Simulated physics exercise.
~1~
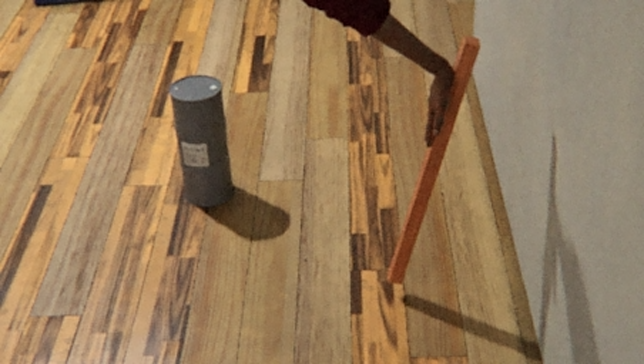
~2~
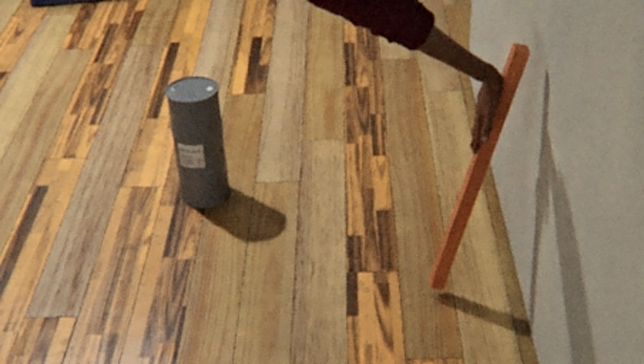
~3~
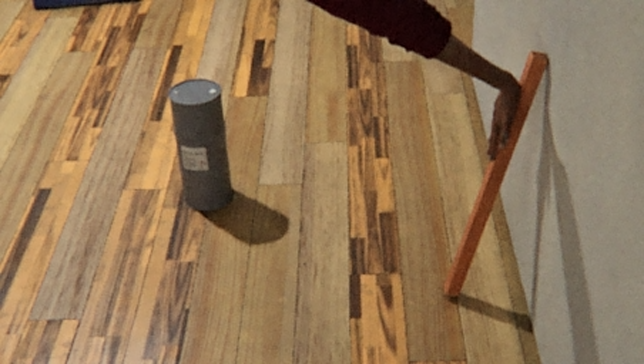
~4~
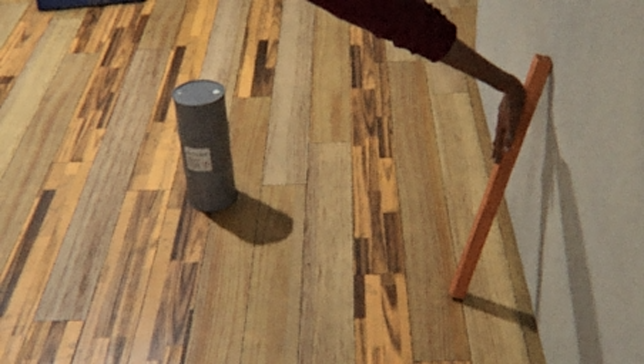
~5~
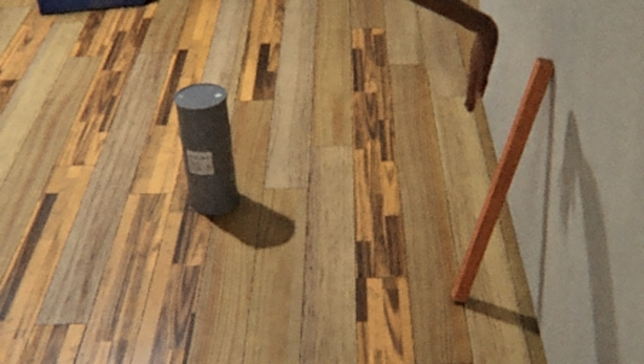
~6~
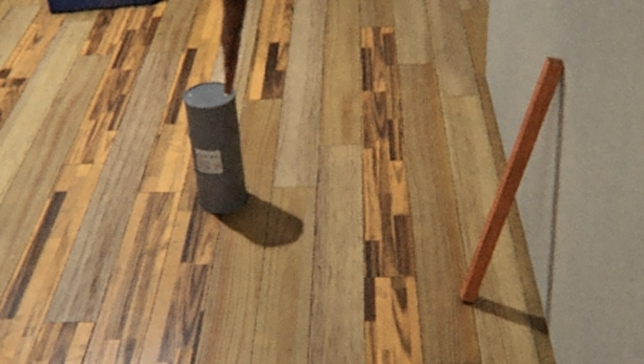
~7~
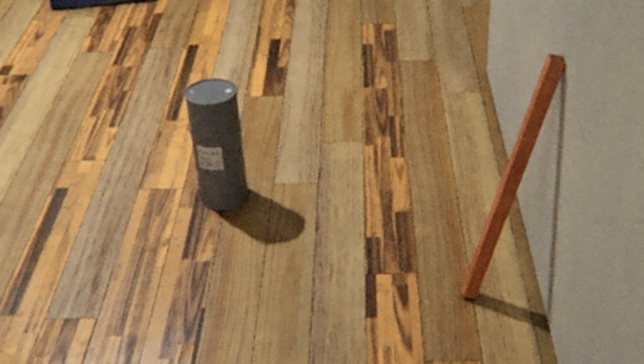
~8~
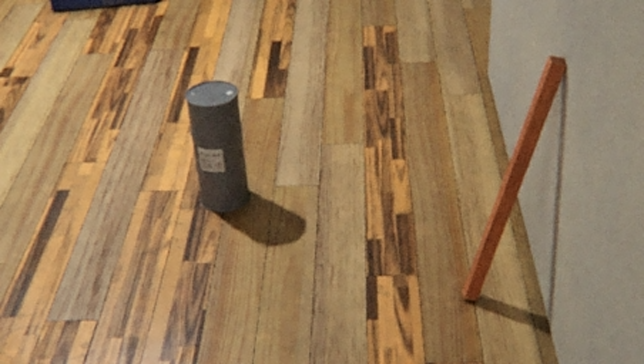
On a wood-plank floor beside a pale wall, a hand moved an orange pole to the right until it leaned against the wall, then let go and drew back, and the pole stayed leaning while a grey canister stood nearby.
